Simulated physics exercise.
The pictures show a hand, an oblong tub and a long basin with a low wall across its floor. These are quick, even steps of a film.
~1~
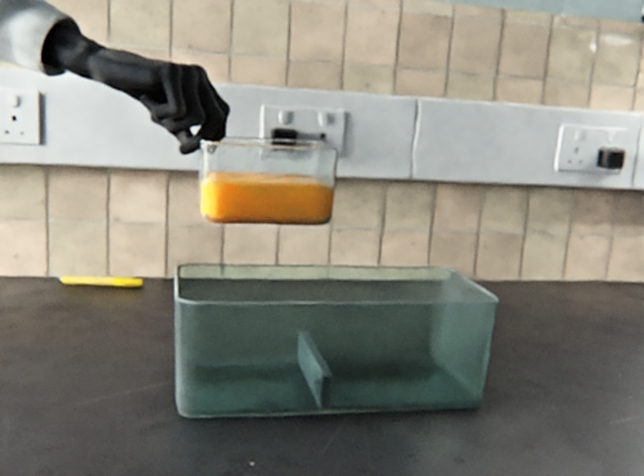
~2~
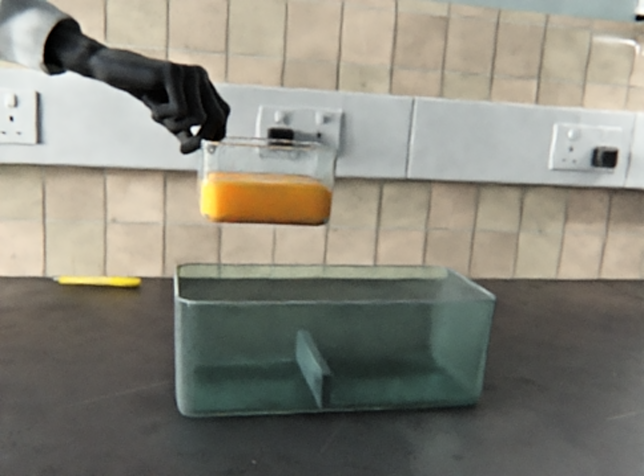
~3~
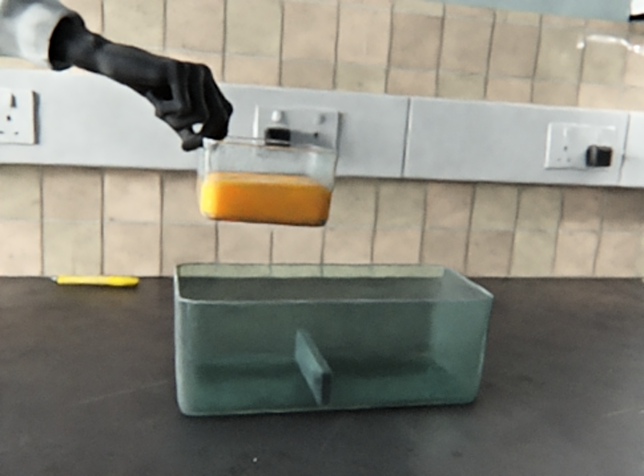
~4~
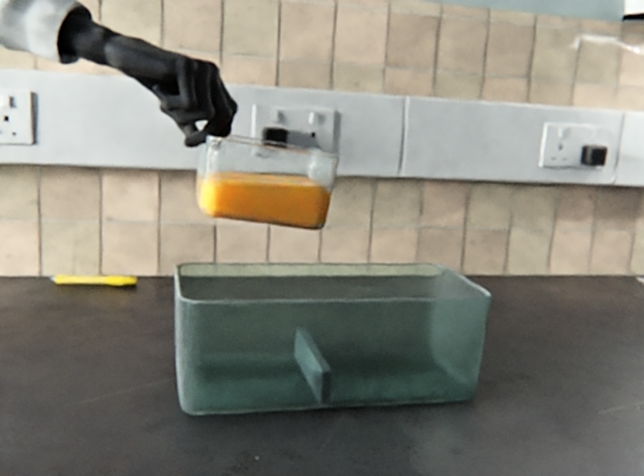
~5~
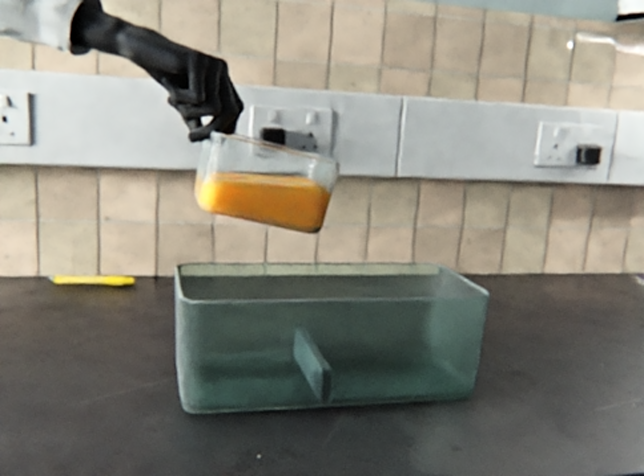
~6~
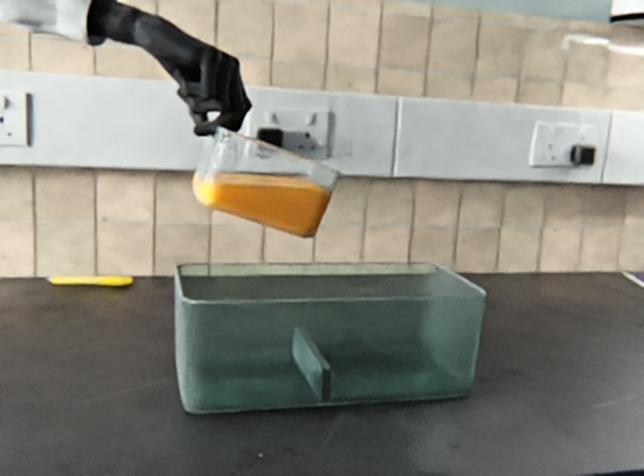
On a dark countertop, a black hand tilts a tub of orange juice rightward above a basin.
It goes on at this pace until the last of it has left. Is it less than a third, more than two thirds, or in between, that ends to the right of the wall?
It comes to over two thirds.
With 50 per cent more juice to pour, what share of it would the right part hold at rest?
Near 90 %.
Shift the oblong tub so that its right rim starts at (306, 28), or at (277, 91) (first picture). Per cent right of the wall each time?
Roughly 80 per cent, and 50 per cent.
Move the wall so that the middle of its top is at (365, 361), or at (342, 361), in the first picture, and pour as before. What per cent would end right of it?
In turn 35 and 60 in a hundred.
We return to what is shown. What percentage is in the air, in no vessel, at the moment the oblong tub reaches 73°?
Some 25 per cent.
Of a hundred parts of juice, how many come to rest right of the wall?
Some 90 per cent.
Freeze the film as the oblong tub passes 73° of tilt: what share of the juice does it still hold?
About 55 per cent.
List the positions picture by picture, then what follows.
In the first frame, it leans 0°; its right rim is at (328, 147); the juice meets the walls at (203, 176) and (322, 181); the long basin's rim runs from (177, 283) to (474, 285); the wall's top is at (314, 352).
In the second frame, it leans 1°; its right rim is at (328, 149); the juice meets the walls at (203, 177) and (321, 182).
In the third frame, it leans 3°; its right rim is at (328, 151); the juice meets the walls at (203, 176) and (320, 182).
In the fourth frame, it leans 7°; its right rim is at (328, 156); the juice meets the walls at (202, 177) and (320, 182).
In the fifth frame, it leans 11°; its right rim is at (329, 162); the juice meets the walls at (202, 178) and (320, 184).
In the sixth frame, it leans 17°; its right rim is at (329, 170); the juice meets the walls at (201, 177) and (319, 184).
A moment on, the oblong tub is tipped part way and 57 per cent is still to pour, 0 is left of the wall and 17 right of it.
Next, the oblong tub is tipped right over and 9 per cent is still to pour, 6 is left of the wall and 79 right of it.
Then the oblong tub is tipped right over and 0 per cent is still to pour, 9 is left of the wall and 91 right of it.
Later the oblong tub is tipped right over and 0 per cent is still to pour, 9 is left of the wall and 91 right of it.
Finally, 9 per cent lies left of the wall, 91 right of it and 1 outside.
